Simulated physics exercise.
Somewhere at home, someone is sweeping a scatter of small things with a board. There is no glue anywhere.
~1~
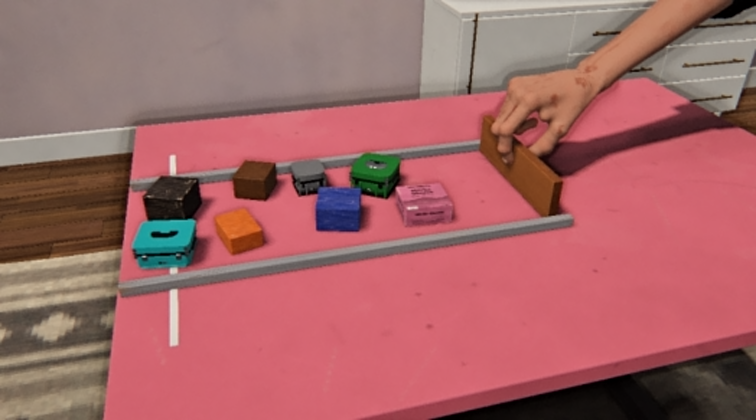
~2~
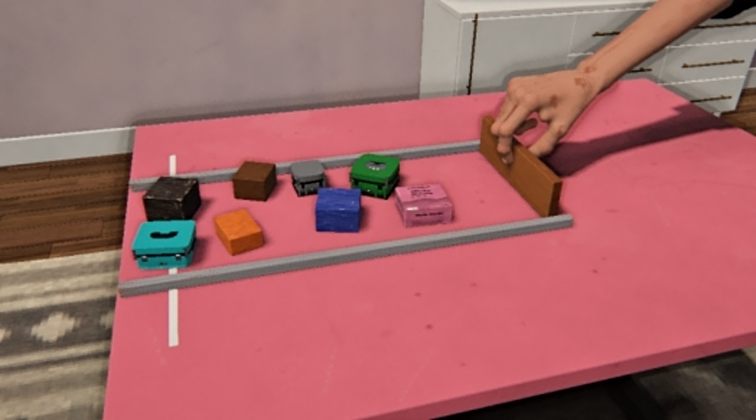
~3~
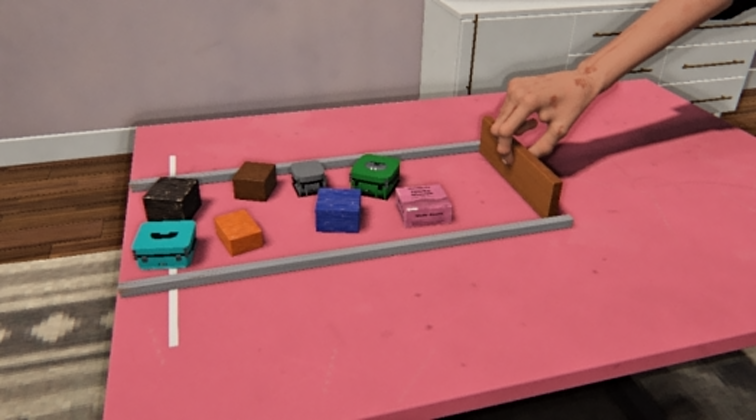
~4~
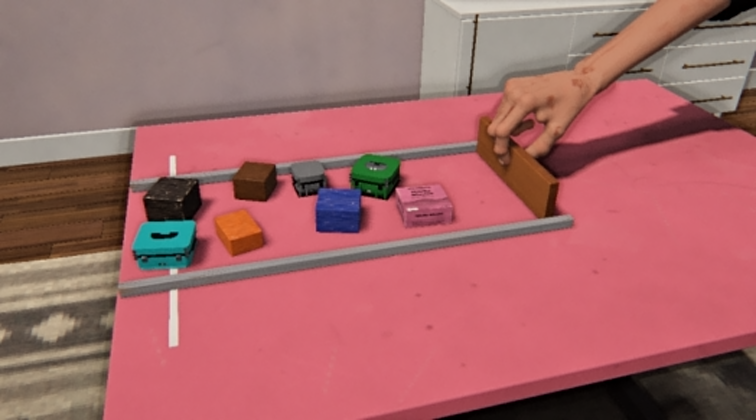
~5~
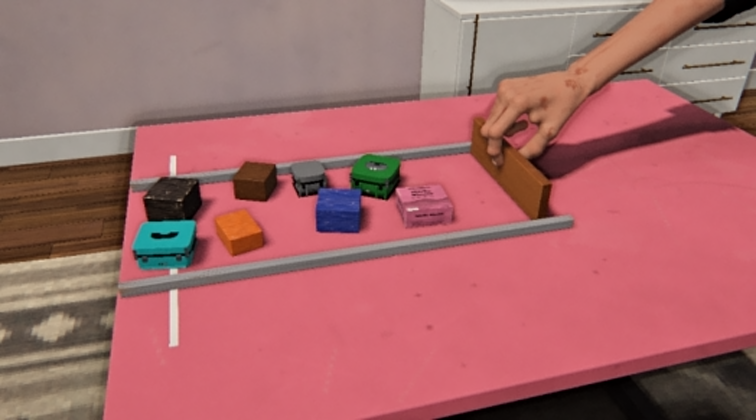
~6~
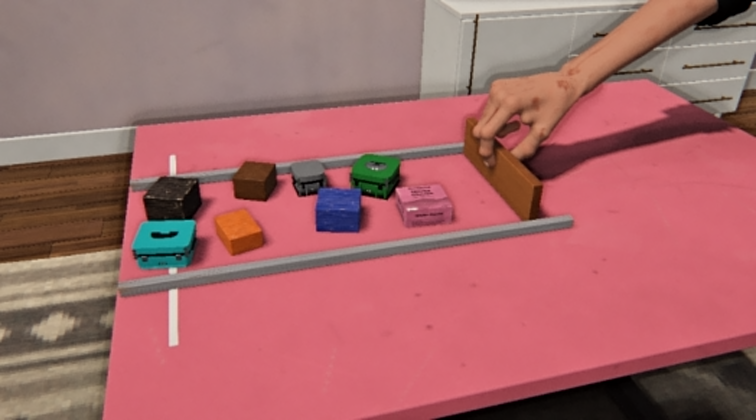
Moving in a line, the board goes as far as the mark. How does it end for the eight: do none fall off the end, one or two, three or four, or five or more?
It ends with five or more off the end.
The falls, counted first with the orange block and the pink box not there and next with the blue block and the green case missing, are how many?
4 and 4.
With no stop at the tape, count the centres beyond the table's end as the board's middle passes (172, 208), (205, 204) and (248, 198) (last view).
The numbers are 6, 4 and 1.
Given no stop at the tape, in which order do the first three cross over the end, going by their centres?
First the turquoise case, next the orange block, then the black block.
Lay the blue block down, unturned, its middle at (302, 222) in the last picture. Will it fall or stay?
It goes down.
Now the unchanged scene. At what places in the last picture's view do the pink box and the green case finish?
In the last picture the pink box sits at (145, 245) while the green case sits at (149, 212).
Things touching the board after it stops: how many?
Contact count: 2.
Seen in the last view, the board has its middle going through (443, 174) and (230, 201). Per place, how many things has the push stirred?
At the first place 0, at the second 8.
Soon after, none off yet; turquoise case at rest near (167, 246); black block at rest near (173, 200); orange block at rest near (239, 232).
After that, none off yet; turquoise case displaced about its own width near (126, 254); black block moving near (165, 204); orange block displaced about its own width near (174, 239).
In the end, the number that fall off is five or more; gone, blue block, grey case, brown block, orange block, black block and turquoise case.
